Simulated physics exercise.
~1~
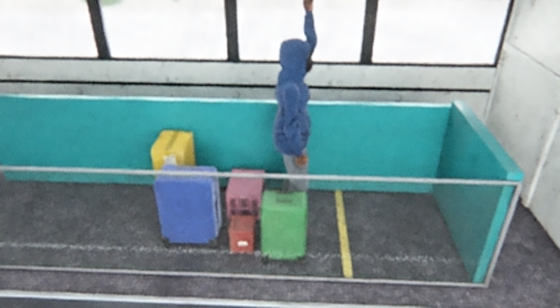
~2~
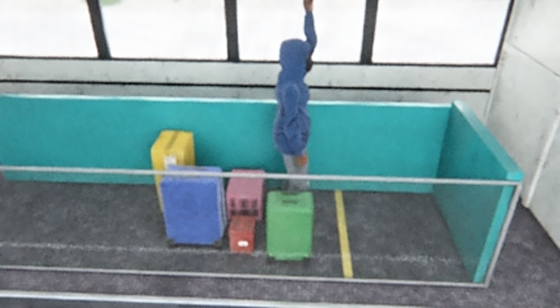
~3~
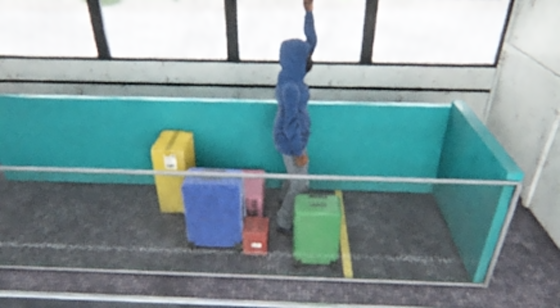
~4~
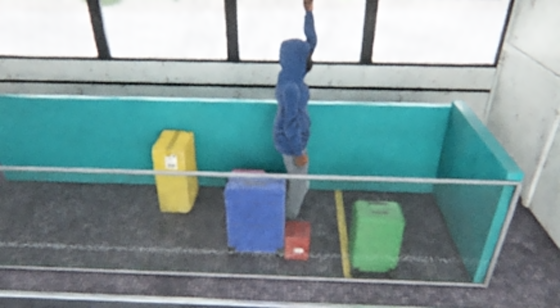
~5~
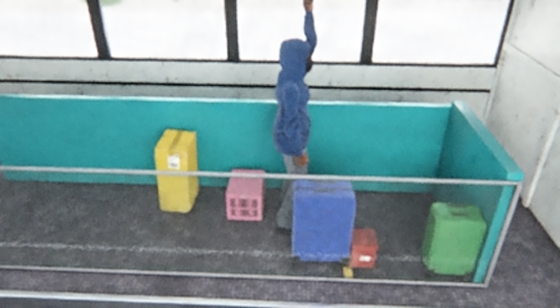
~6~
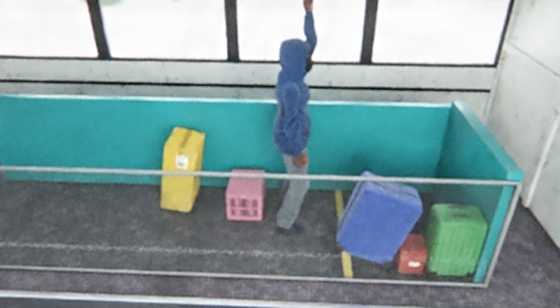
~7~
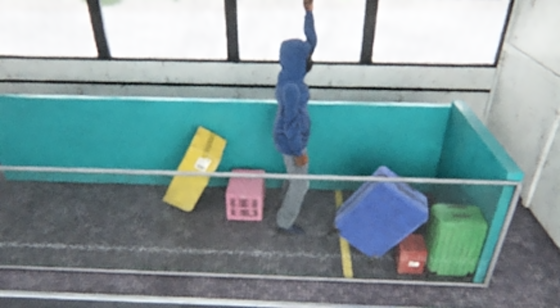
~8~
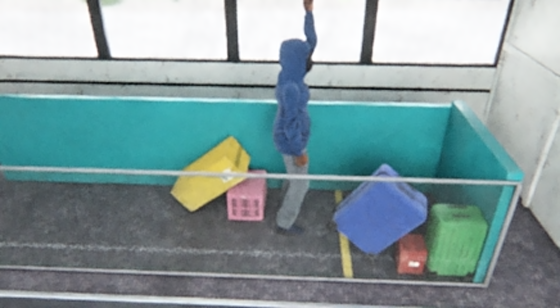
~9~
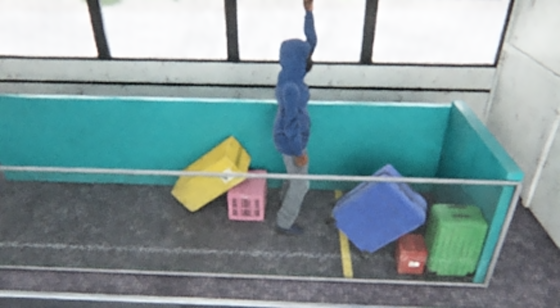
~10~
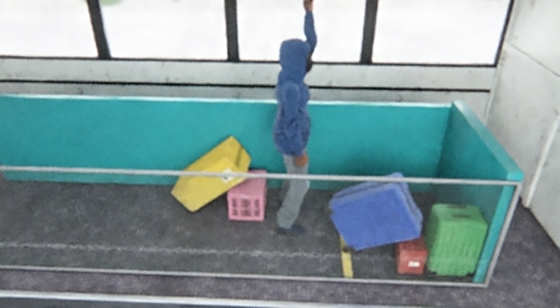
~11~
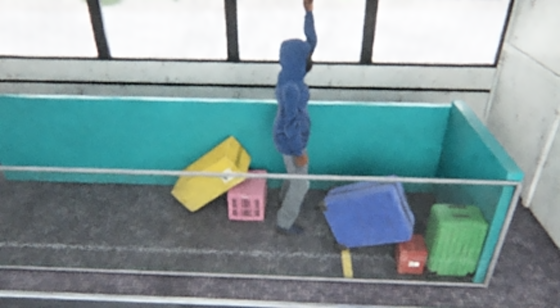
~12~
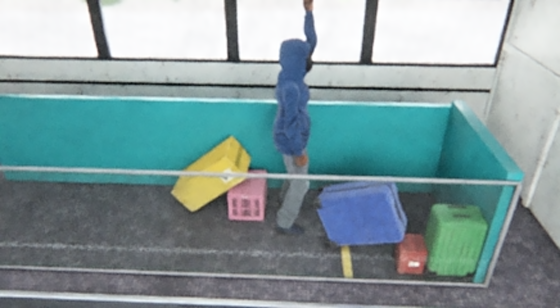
A person in a blue hooded top stands with one arm raised at the back of a teal-walled bay with a clear front, seen from above and in front. Around them on the dark floor stand a yellow case, a large blue case, a pink crate, a small red tub and a green case. The green case, blue case and red tub slide right across a yellow line, the green one stopping near the right wall. The blue case tips behind the tub, while the yellow case leans over onto the crate. Finally the blue case settles on its side across the line, and the crate remains left of it.
